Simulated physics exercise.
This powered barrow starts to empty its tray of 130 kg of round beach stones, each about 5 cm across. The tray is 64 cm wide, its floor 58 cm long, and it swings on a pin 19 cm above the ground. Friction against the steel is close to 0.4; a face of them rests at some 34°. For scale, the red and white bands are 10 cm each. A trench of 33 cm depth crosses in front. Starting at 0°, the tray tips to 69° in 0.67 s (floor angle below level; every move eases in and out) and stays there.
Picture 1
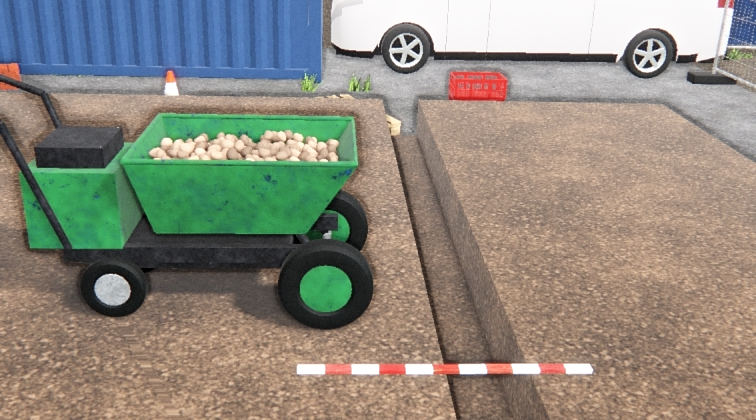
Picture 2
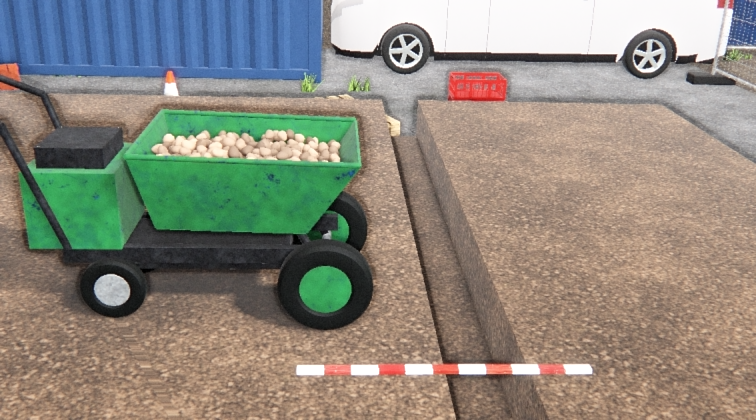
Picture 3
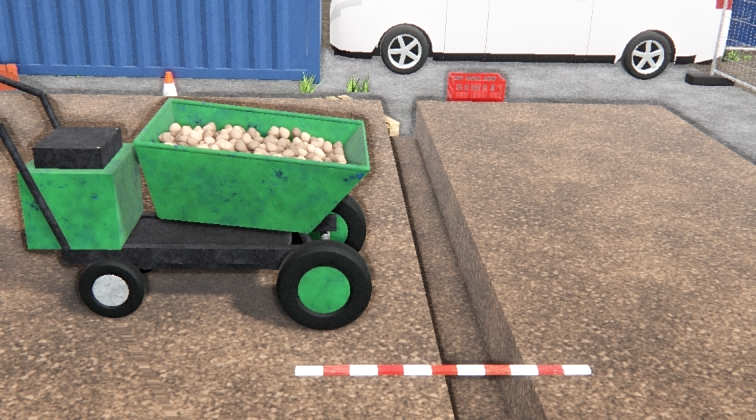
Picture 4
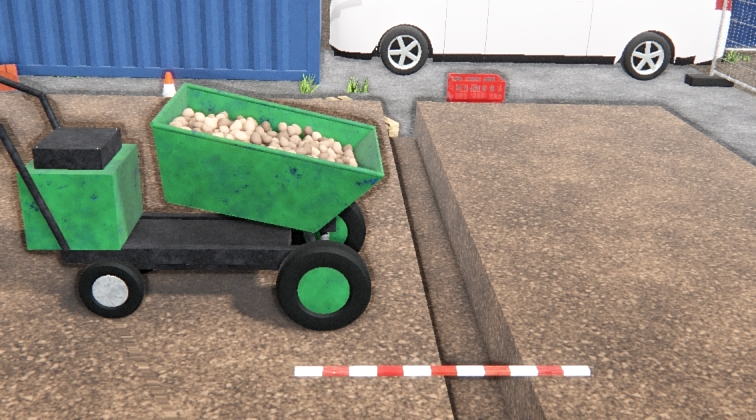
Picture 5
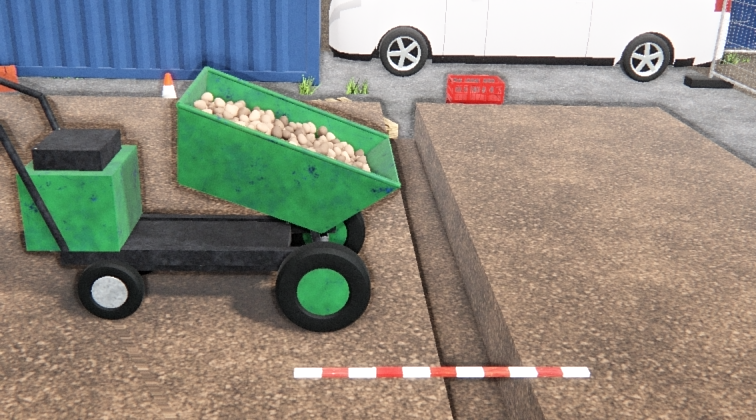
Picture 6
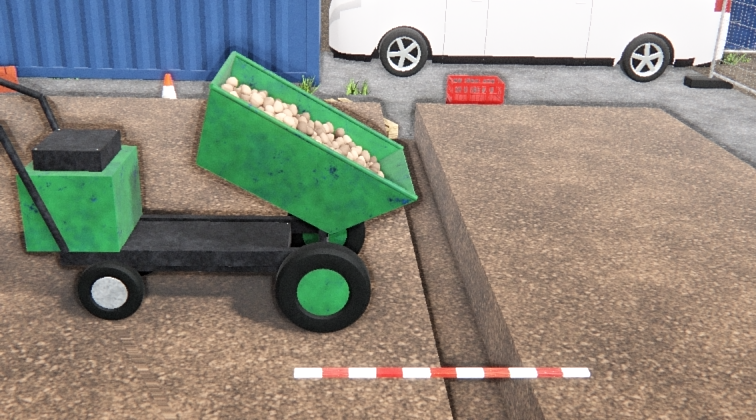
The clip shows a green powered barrow loaded with round, pale stones standing beside a trench, as its tray tilts gradually toward the right, the left end rising well above the chassis while the stones stay inside.
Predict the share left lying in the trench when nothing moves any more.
Roughly 46 per cent ends in the trench.
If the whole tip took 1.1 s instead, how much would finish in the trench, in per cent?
It would be near 60 per cent.
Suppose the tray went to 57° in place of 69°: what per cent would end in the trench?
Then about 35 per cent.
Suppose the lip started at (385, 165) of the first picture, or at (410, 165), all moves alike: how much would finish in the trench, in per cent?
First some 30, then 15 per cent.
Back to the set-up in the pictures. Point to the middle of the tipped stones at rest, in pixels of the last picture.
Around (514, 294).
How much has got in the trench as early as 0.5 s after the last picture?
About 15 per cent by then.
Then, 0.2 s after the last picture the floor is at 58°, 100 % in the tray; the foremost stones are at (429, 220).
Then, 0.5 s after the last picture the floor is at 69°, 78 % in the tray, 16 % in the trench, 7 % past the trench; the foremost stones are at (527, 277).
Then, 0.8 s after the last picture the floor is at 69°, 24 % in the tray, 22 % in the trench, 54 % past the trench; the foremost stones are at (684, 279).
Then, 2.8 s after the last picture the floor is at 69°, 0 % in the tray, 46 % in the trench, 54 % past the trench; the foremost stones are past the picture's edge.
